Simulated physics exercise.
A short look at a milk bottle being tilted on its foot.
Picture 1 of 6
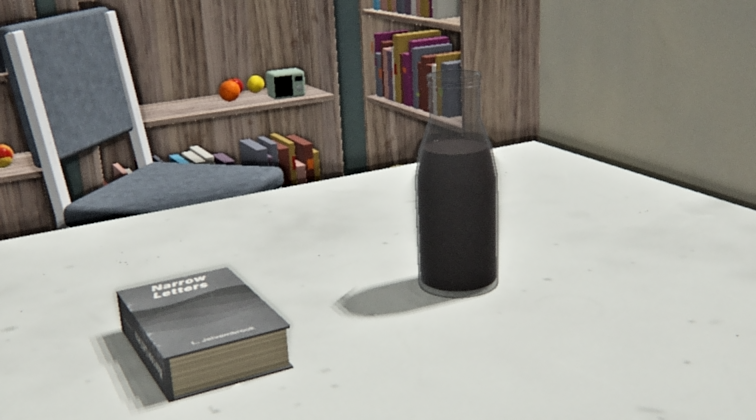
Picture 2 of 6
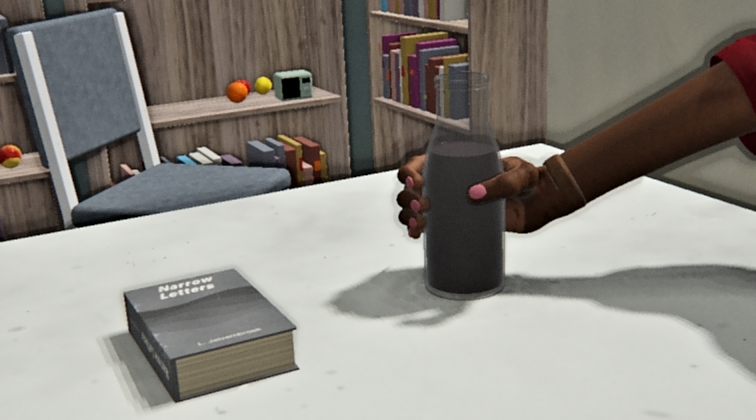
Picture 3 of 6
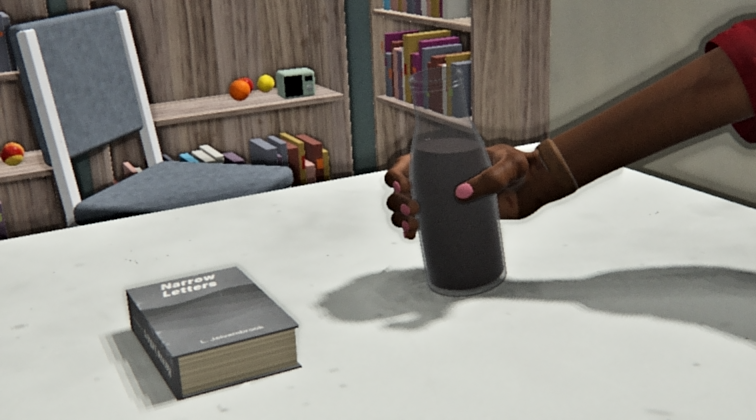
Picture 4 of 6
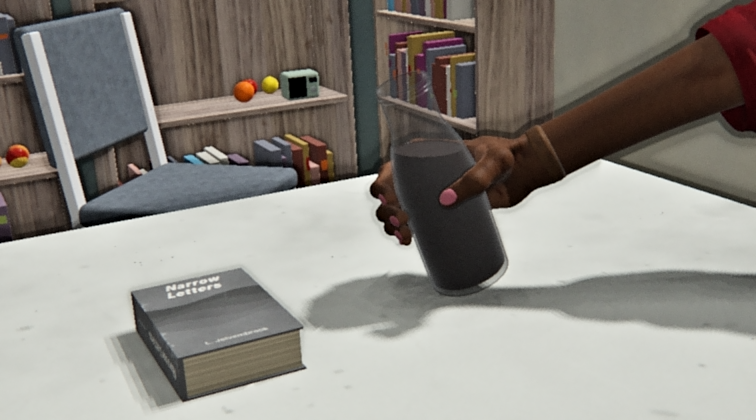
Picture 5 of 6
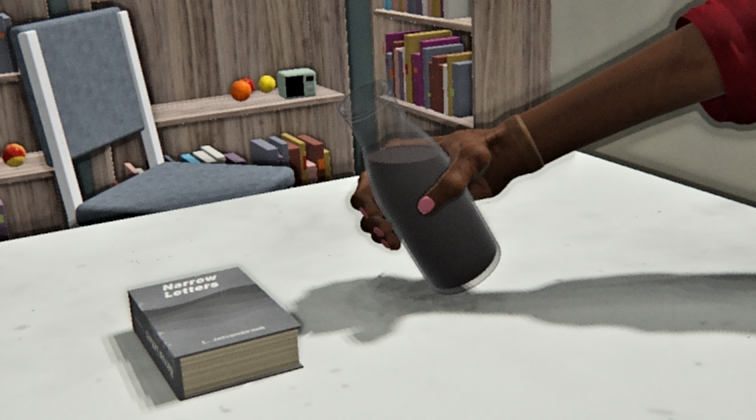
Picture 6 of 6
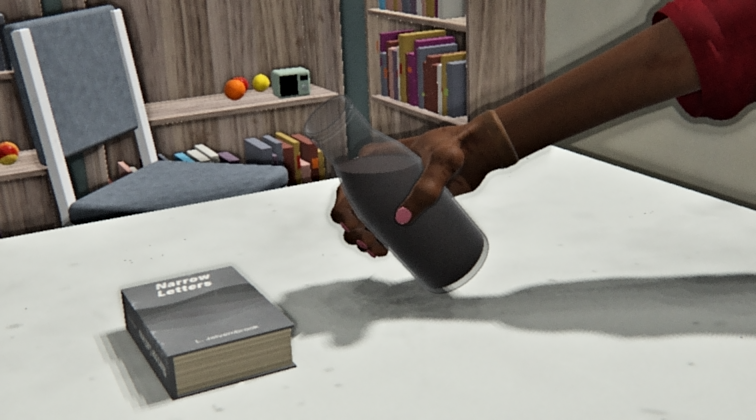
In a room with wooden shelves of books and a grey-blue cushioned chair, a pale tabletop is seen from slightly above, the view shifting slightly. A thick dark grey book lies at left, and a clear bottle of dark liquid stands right of centre. A brown-skinned hand with pink nails and a red sleeve enters from the right, grips the bottle and tilts it steadily leftwards on its base edge.
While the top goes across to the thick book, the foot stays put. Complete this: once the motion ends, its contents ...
Its contents have partly come out.
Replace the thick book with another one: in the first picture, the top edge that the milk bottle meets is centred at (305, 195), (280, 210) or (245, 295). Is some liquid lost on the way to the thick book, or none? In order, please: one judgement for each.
No loss, no loss, overflow.
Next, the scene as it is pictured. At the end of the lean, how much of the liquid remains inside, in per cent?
Roughly 50 %.
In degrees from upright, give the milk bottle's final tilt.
I'd say close to 80 degrees.
Soon after, the milk bottle leans by about 60°; nothing has left it.
Later, the milk bottle leans by about 75°; some has gone over its rim; about three quarters of the coffee is inside.
In the end, the milk bottle leans by about 80°, against the thick book; some has gone over its rim; about half of the coffee is inside.
